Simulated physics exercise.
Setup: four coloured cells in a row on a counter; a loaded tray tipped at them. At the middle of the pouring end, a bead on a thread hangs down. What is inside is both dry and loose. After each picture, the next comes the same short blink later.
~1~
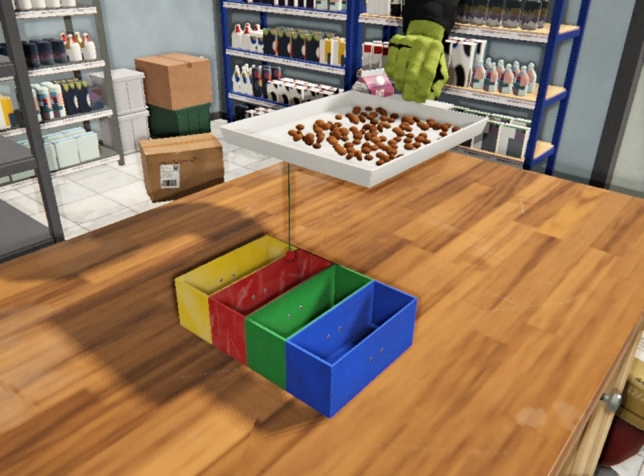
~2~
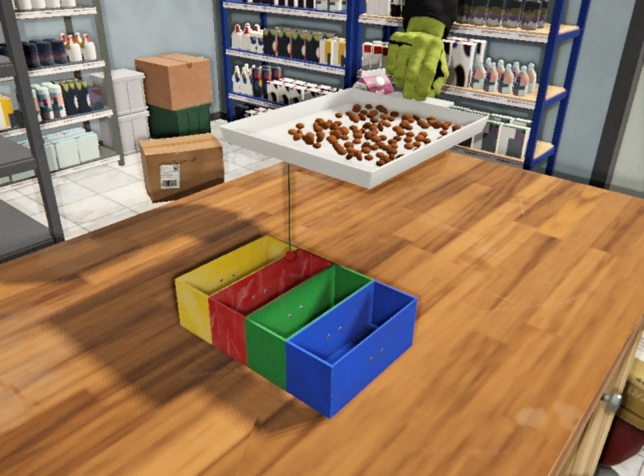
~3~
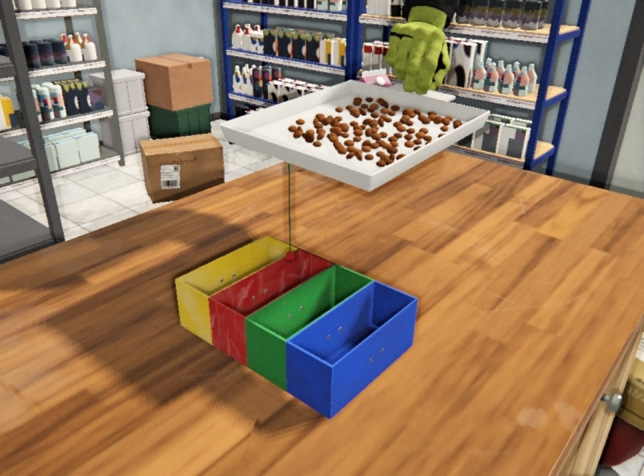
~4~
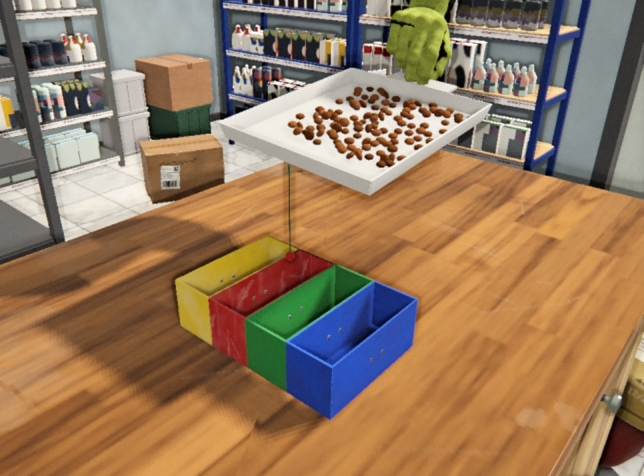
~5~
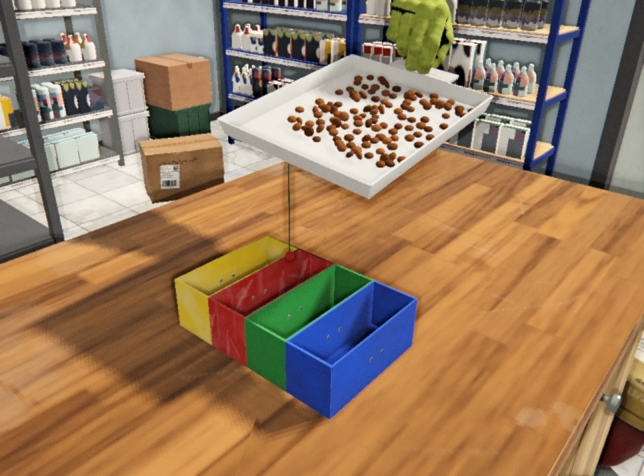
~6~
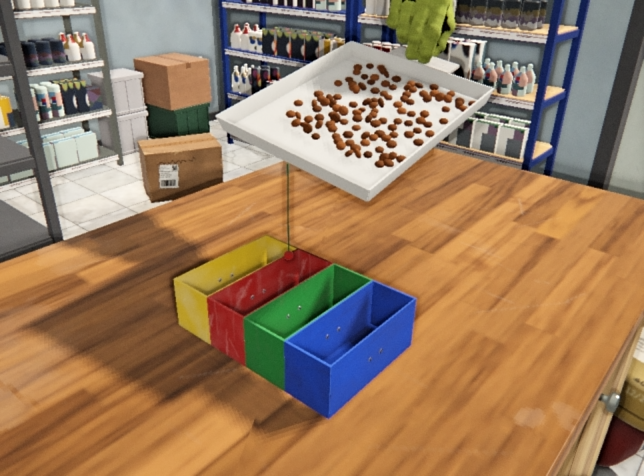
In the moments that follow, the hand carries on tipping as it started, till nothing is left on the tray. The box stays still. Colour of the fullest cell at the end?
Blue.
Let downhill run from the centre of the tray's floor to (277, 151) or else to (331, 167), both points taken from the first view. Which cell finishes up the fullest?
Try A: The yellow one / try B: Blue.
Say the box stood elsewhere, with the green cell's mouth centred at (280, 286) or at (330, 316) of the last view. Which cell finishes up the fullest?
First: The blue cell. Second: Green.
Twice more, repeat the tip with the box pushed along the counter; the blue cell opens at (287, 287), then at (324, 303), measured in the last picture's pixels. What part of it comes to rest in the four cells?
Around 0 per cent for the first position, around 70 per cent for the second.
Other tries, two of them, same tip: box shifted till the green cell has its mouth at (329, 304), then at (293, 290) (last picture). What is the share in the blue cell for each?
20 and 80 in a hundred.
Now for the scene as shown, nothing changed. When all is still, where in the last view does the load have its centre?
(351, 344).
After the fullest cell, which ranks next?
The runner-up is green.
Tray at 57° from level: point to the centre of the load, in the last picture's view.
The load is centred around (361, 172).
Just after the last frame, tray tipped steeply; almost all on the tray; just a few falling or outside the box.
A moment on, tray tipped right over; roughly a third on the tray; roughly half in the blue cell; about a tenth in the green cell; about a tenth falling or outside the box.
Further on, tray tipped past a quarter turn; roughly two thirds in the blue cell; roughly a third in the green cell.
When it is over, tray tipped past a quarter turn; roughly two thirds in the blue cell; roughly a third in the green cell; not one in the red cell; not one in the yellow cell.
